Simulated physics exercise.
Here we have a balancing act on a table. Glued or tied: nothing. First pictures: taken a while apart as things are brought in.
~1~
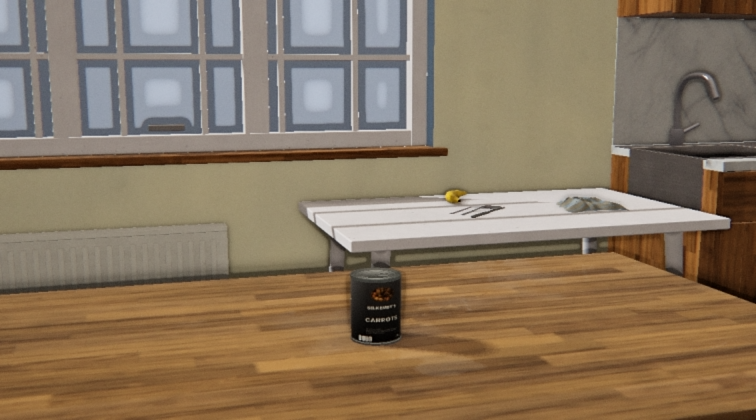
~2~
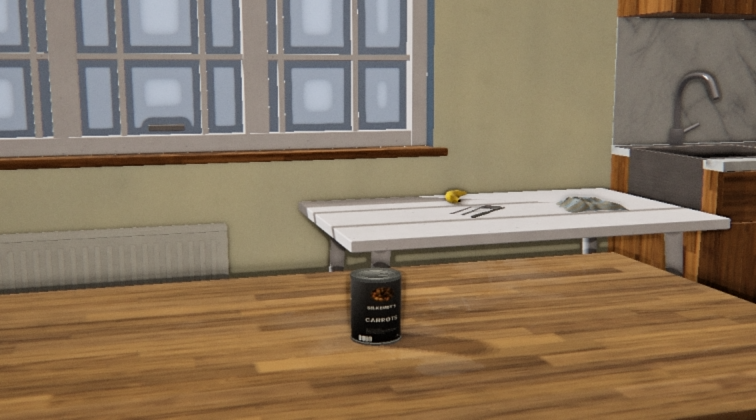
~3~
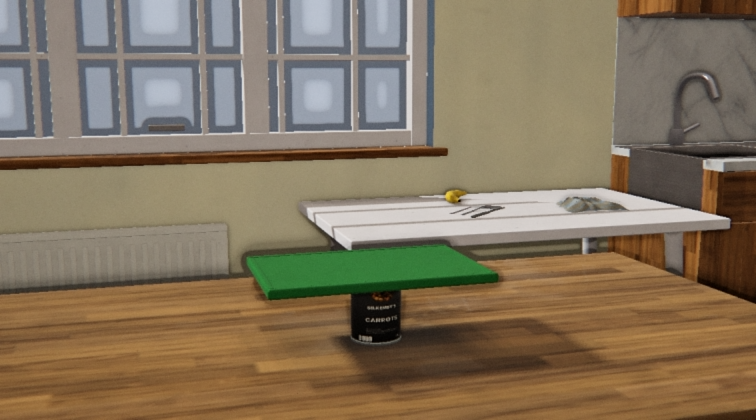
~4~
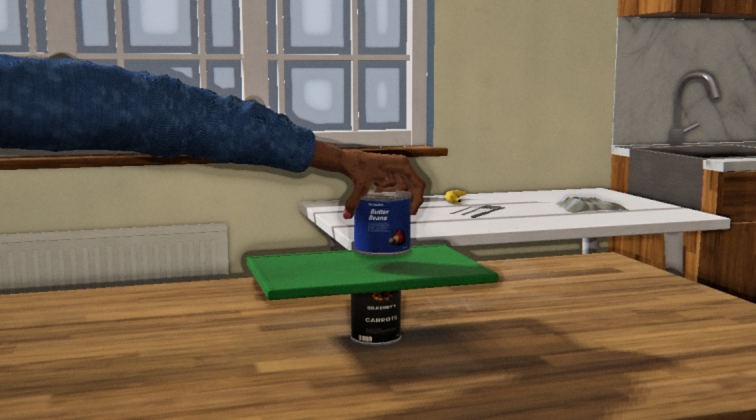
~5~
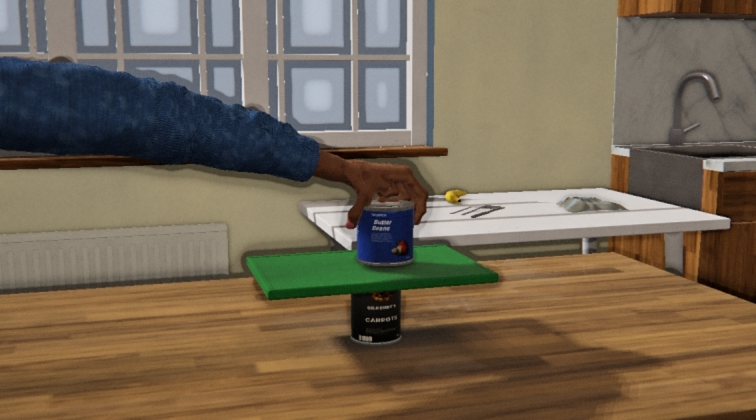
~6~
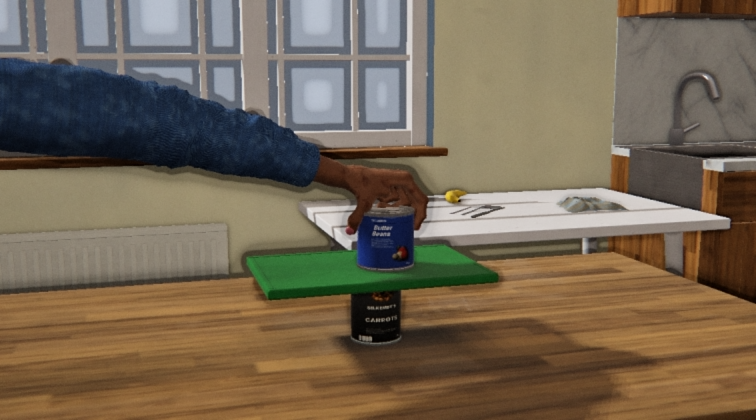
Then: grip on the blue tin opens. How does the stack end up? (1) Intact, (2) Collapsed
1.
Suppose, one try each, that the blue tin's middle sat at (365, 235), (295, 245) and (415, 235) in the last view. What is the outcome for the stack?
Try 1: Stands; try 2: Topples; try 3: Stands.
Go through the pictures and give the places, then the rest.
The last thing is not in view yet; black tin (376, 306), in the first frame.
The last thing is not in view yet; black tin (376, 306), in the second frame.
The last thing is not in view yet; black tin (376, 306), in the third frame.
Coming down; blue tin (382, 222); black tin (376, 306), in the fourth frame.
Coming down; blue tin (385, 232); black tin (376, 306), in the fifth frame.
In place under the hand; blue tin (385, 237); black tin (376, 306), in the sixth frame.
Then, 0.30 s on from there, no change.
Then, 0.70 s on from there, blue tin resting near (385, 238).
In the end, all 3 unmoved. At the end, from the last picture's camera, blue tin near (385, 238). The stack keeps its balance.
